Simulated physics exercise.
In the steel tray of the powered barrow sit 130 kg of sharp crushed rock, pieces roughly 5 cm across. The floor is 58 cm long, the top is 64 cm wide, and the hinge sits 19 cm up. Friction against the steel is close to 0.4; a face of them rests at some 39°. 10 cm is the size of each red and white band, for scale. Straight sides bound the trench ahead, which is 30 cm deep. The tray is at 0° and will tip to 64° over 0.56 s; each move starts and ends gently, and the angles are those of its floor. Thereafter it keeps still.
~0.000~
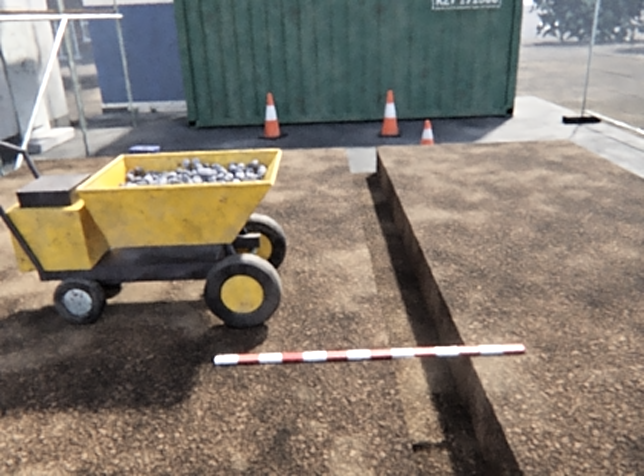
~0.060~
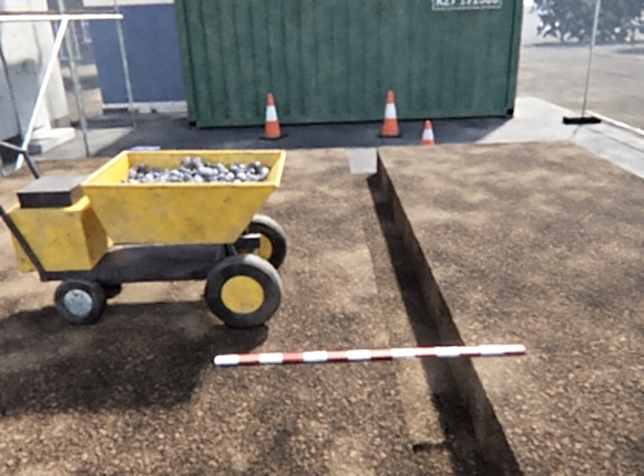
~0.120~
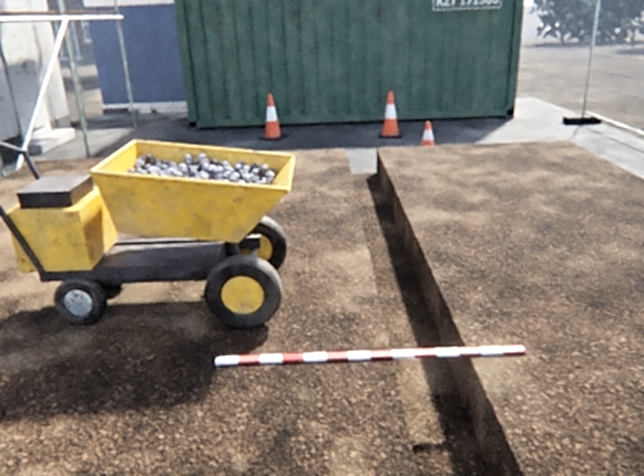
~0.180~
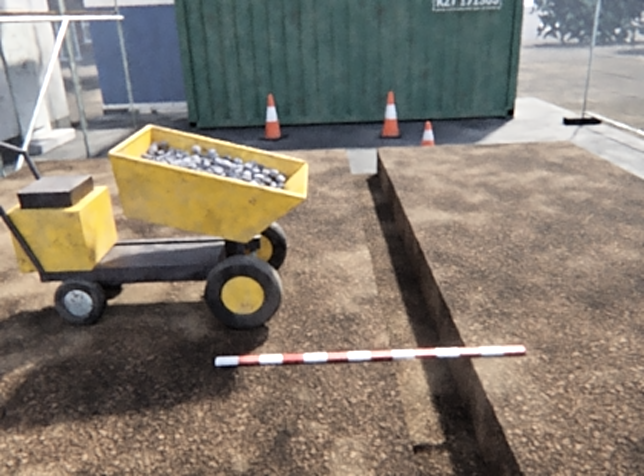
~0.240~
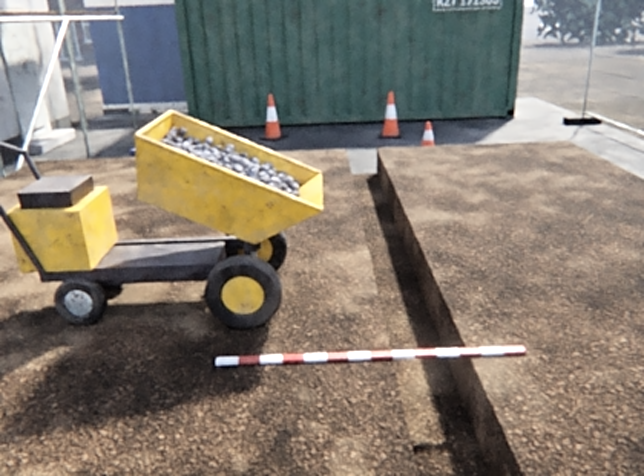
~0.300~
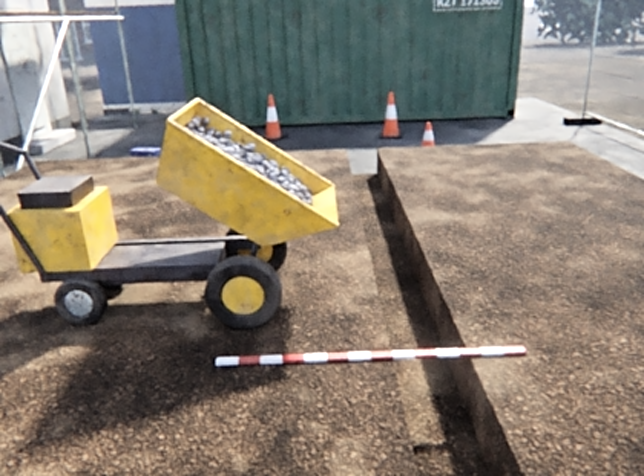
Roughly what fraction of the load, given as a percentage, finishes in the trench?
Some 62 per cent of the stones.
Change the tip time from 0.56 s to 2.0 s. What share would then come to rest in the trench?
I'd put it at roughly 40 per cent.
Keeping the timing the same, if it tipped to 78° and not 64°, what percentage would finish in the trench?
Share in trench: Approx. 80%.
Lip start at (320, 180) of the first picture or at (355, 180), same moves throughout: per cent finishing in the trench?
30 % and 10 %.
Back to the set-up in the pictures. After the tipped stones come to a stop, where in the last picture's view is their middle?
I'd point somewhere around (416, 328).
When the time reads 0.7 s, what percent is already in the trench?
5 per cent, give or take.
After 0.4 s the floor is at 54°; 100 % in the tray; the foremost stones are at (332, 233).
After 0.7 s the floor is at 64°; 90 % in the tray, 3 % short of the trench, 7 % in the trench; the foremost stones are at (409, 278).
After 1.0 s the floor is at 64°; 41 % in the tray, 3 % short of the trench, 50 % in the trench, 6 % past the trench; the foremost stones are at (505, 284).
After 3.0 s the floor is at 64°; 30 % in the tray, 3 % short of the trench, 62 % in the trench, 6 % past the trench; the foremost stones are at (547, 272).
